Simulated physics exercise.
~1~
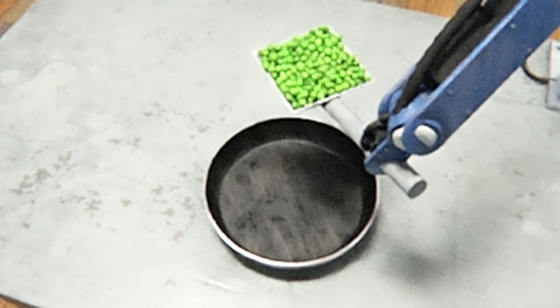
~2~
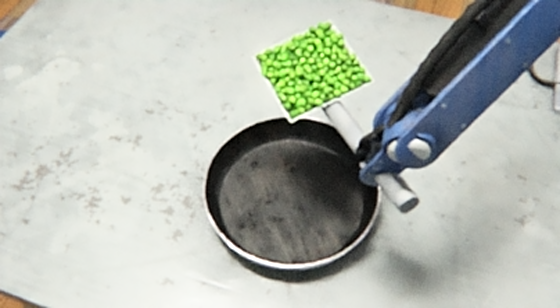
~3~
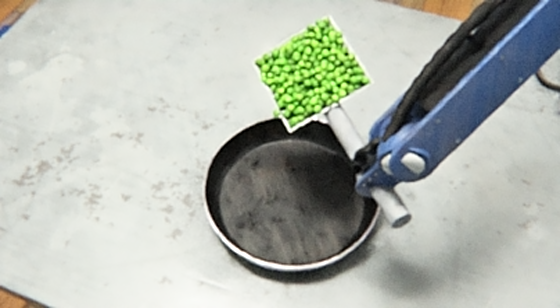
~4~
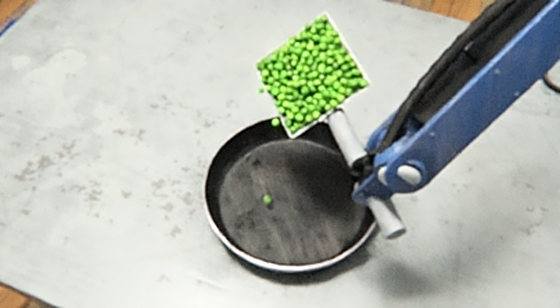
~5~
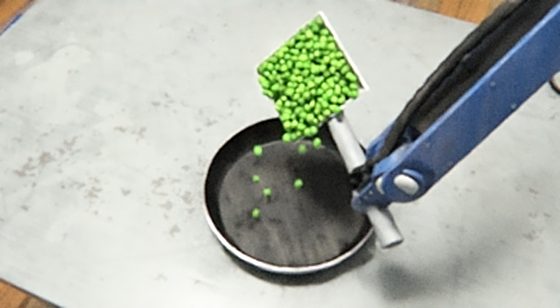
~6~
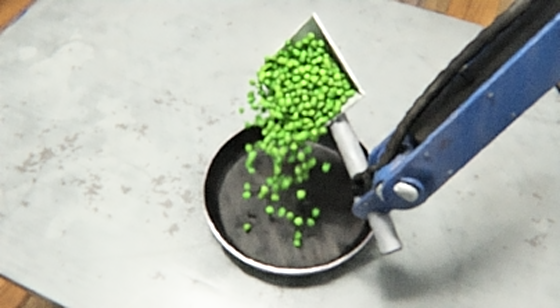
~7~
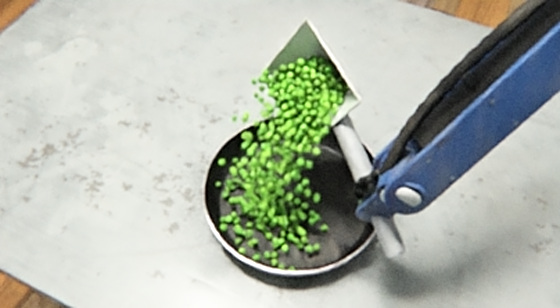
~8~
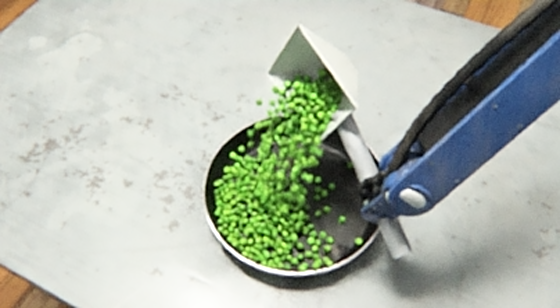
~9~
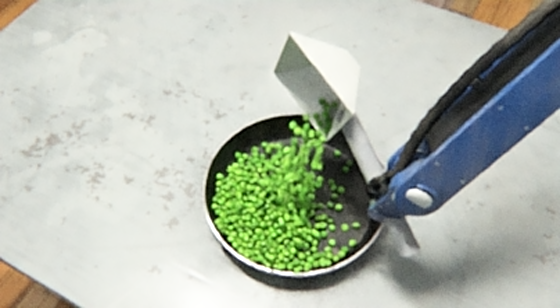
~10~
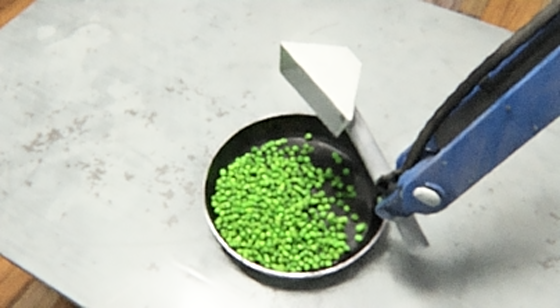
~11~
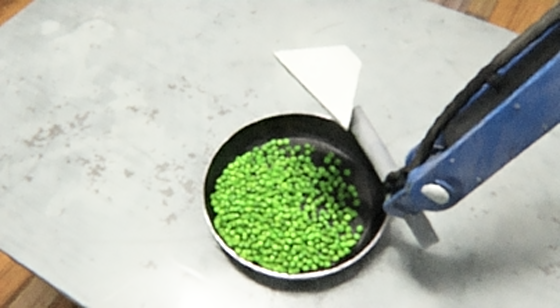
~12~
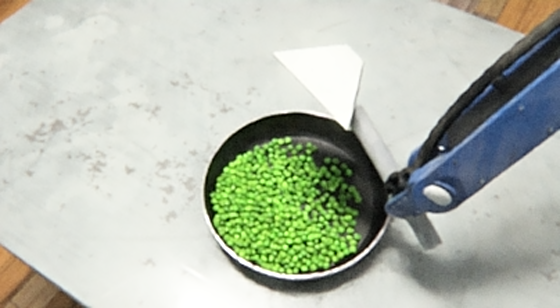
A square white scoop heaped with bright green peas, held by a blue mechanical arm reaching in from the right, tilts above a round black pan with a pale rim. The pan sits on a worn grey surface with brown wood at its edges, seen from above at an angle. As the scoop tips further, a few peas drop first, then the heap slides off in a thick stream and spreads across the pan. The scoop empties and turns over until its pale underside shows. Finally it stops, with the peas lying in a broad pile in the pan.
